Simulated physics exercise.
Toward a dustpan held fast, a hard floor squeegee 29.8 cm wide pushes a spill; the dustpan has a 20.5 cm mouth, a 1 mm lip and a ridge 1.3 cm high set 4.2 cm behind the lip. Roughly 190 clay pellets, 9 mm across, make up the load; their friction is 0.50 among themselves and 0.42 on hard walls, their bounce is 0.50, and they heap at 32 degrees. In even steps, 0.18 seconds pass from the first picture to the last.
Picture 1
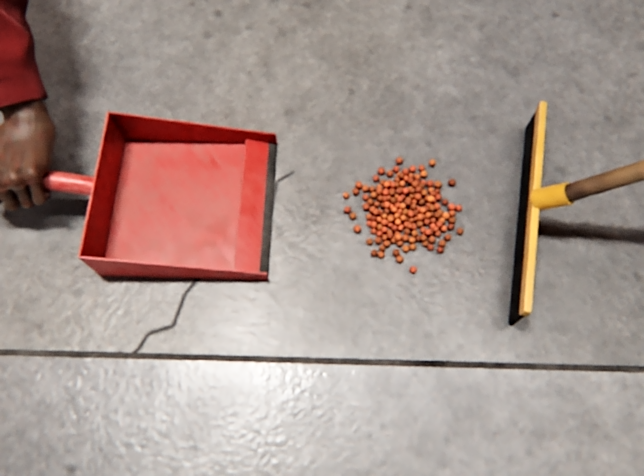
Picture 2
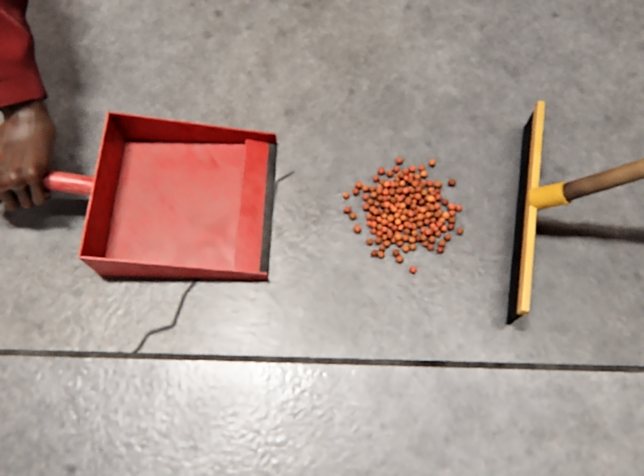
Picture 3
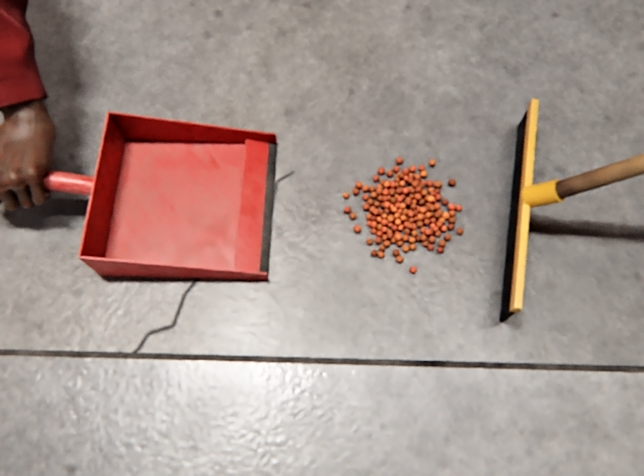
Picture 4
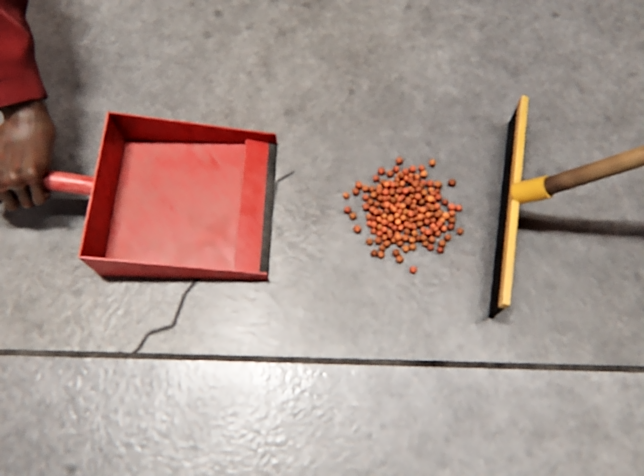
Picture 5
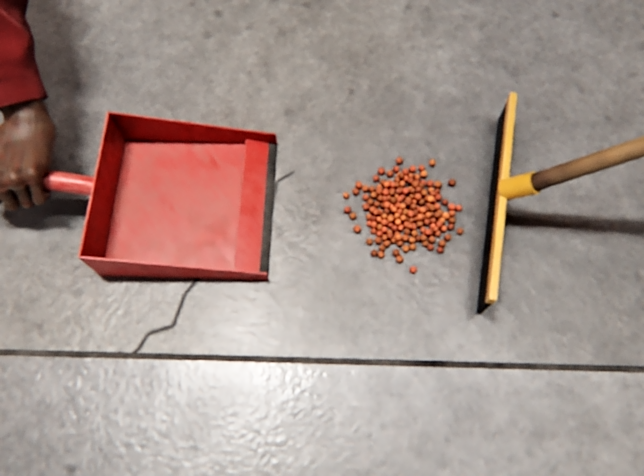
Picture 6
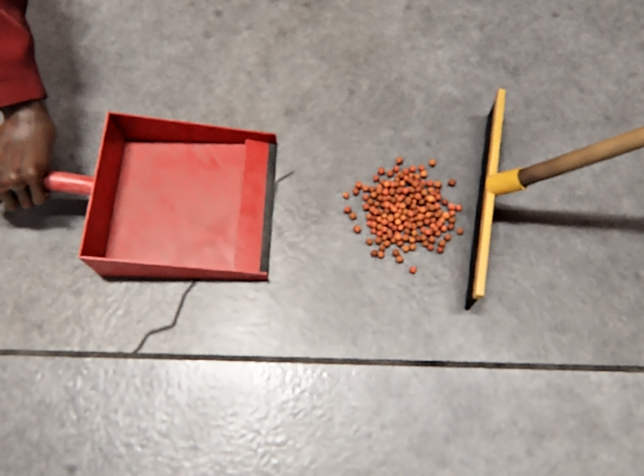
A yellow-backed squeegee on a wooden handle slid a short way left across the gray floor toward a loose heap of reddish pellets, which stayed put while a hand held a red dustpan still.
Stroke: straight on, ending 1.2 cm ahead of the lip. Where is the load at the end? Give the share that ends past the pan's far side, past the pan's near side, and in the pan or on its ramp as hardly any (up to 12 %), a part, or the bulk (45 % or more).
Far side: A part; near side: Hardly any; pan: A part.
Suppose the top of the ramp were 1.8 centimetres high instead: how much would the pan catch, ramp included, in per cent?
Roughly 30 per cent.
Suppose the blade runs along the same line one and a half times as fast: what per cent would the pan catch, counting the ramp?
I'd guess it lands at about 40 per cent.
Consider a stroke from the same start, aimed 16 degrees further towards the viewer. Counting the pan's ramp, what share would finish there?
25 %.
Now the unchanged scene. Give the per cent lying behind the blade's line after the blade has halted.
My guess is close to 5 per cent.
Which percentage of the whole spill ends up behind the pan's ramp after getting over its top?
Estimate: Close to 0 per cent of the total.
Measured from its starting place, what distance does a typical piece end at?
Around 20 centimetres.
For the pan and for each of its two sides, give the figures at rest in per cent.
So it's far side at 20 percent, near side at 0 percent, and the pan at 35 percent.
Then, 0.29 s after the last picture, middle of the blade 16 cm from the lip; 0 % over the lip, far side 0 %, near side 0 %.
Then, 0.48 s after the last picture, middle of the blade 8 cm from the lip; 0 % over the lip, far side 10 %, near side 0 %.
Then, 0.79 s after the last picture, middle of the blade 4 cm from the lip; 35 % over the lip, far side 20 %, near side 0 %.
In the end, far side 20 %, near side 0 %, pan 35 %, in front of the lip or behind the blade 45 %.
